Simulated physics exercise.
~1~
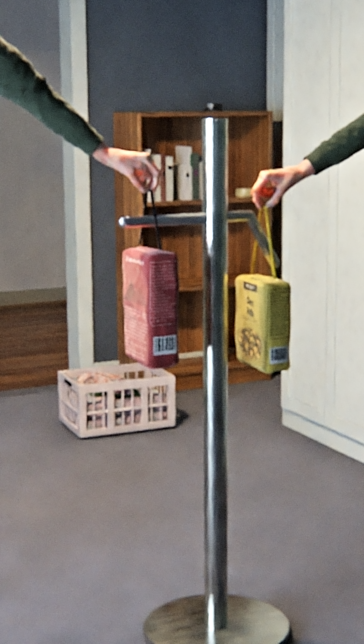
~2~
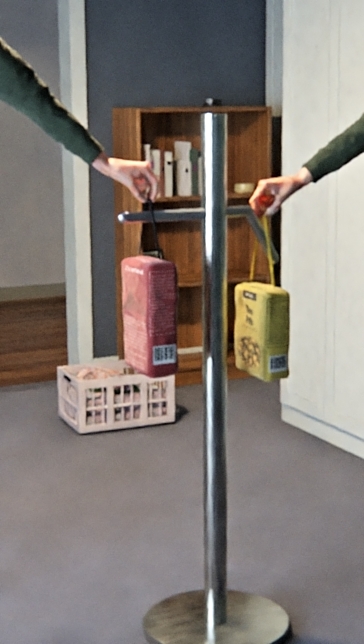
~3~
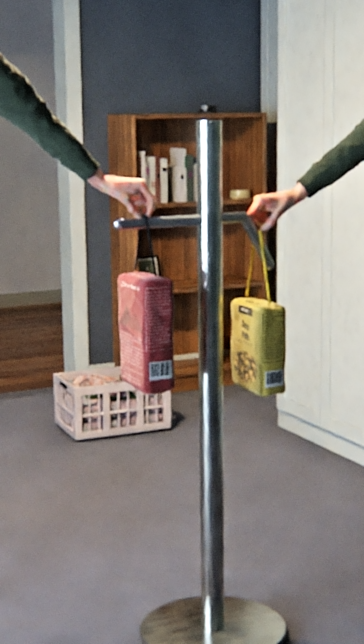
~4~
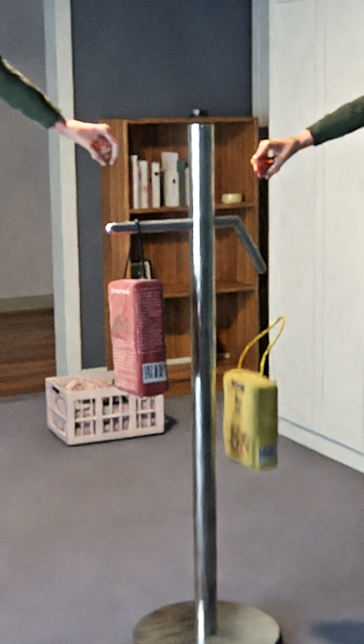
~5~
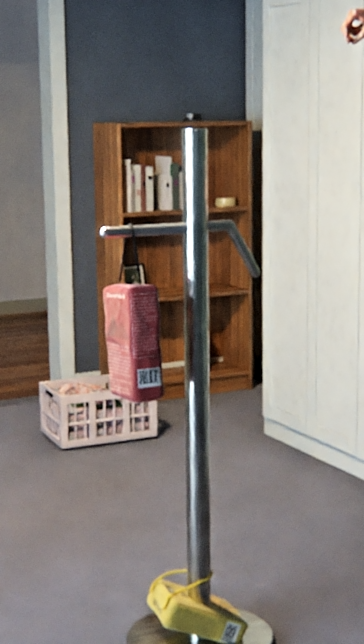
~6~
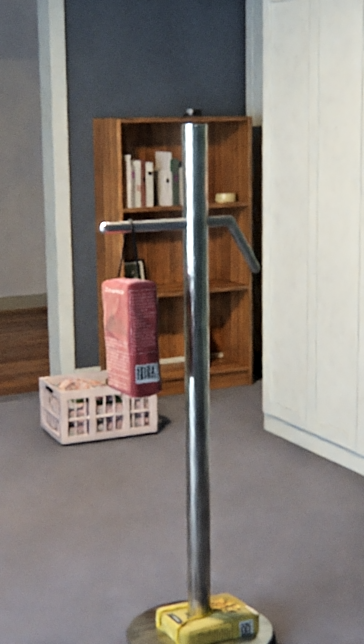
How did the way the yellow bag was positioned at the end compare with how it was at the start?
At the start the yellow bag was upright, hanging from a hand by its loop. By the end it was lying on its side at the foot of the stand.
